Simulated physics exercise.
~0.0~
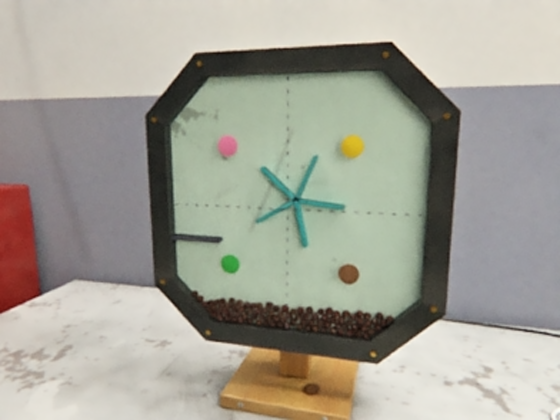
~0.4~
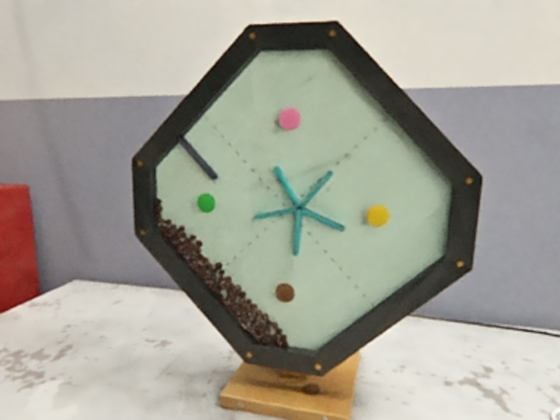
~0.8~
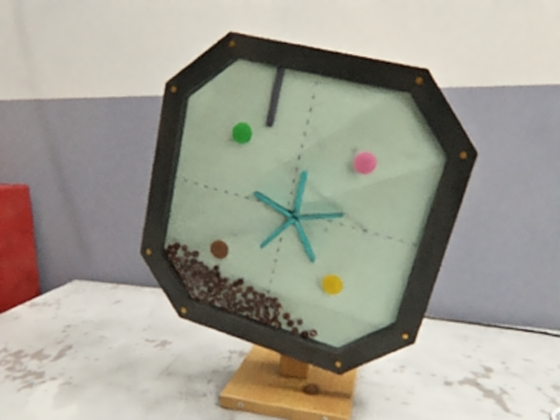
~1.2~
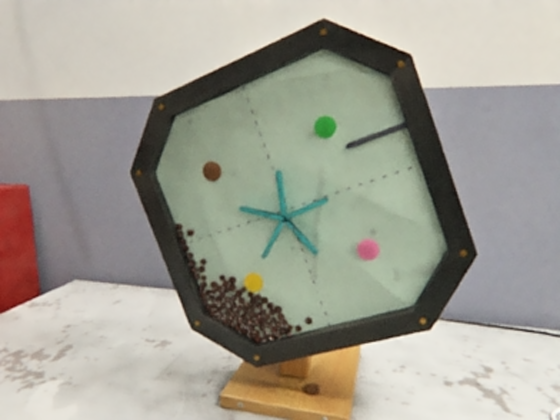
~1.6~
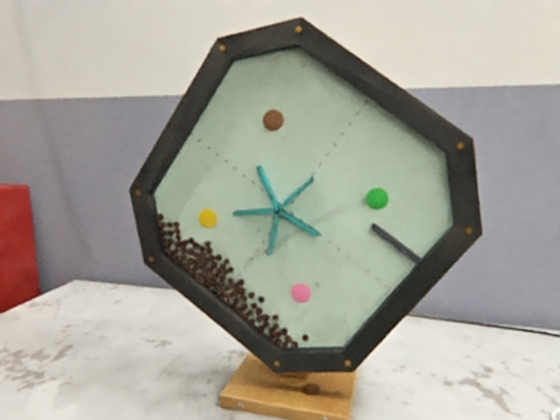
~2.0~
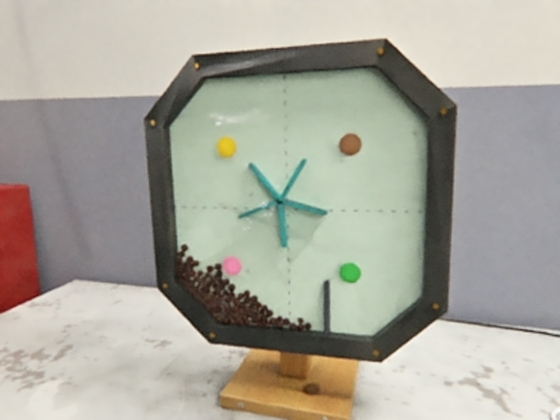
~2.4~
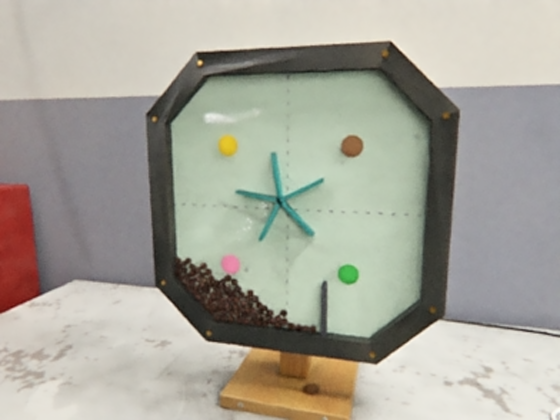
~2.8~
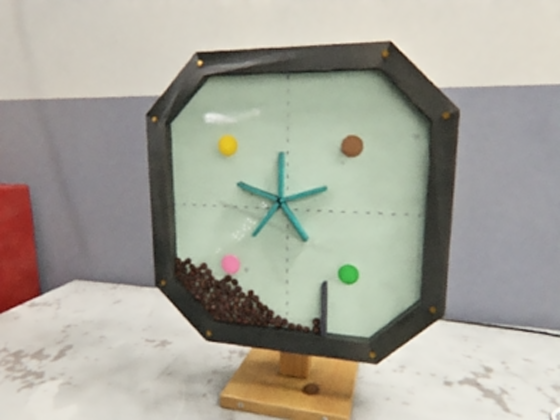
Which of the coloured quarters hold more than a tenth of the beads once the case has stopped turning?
Only the pink quarter does, with nearly all the beads heaped there at the lower left. The green quarter has just a few at most, and the yellow and brown quarters are empty of beads.
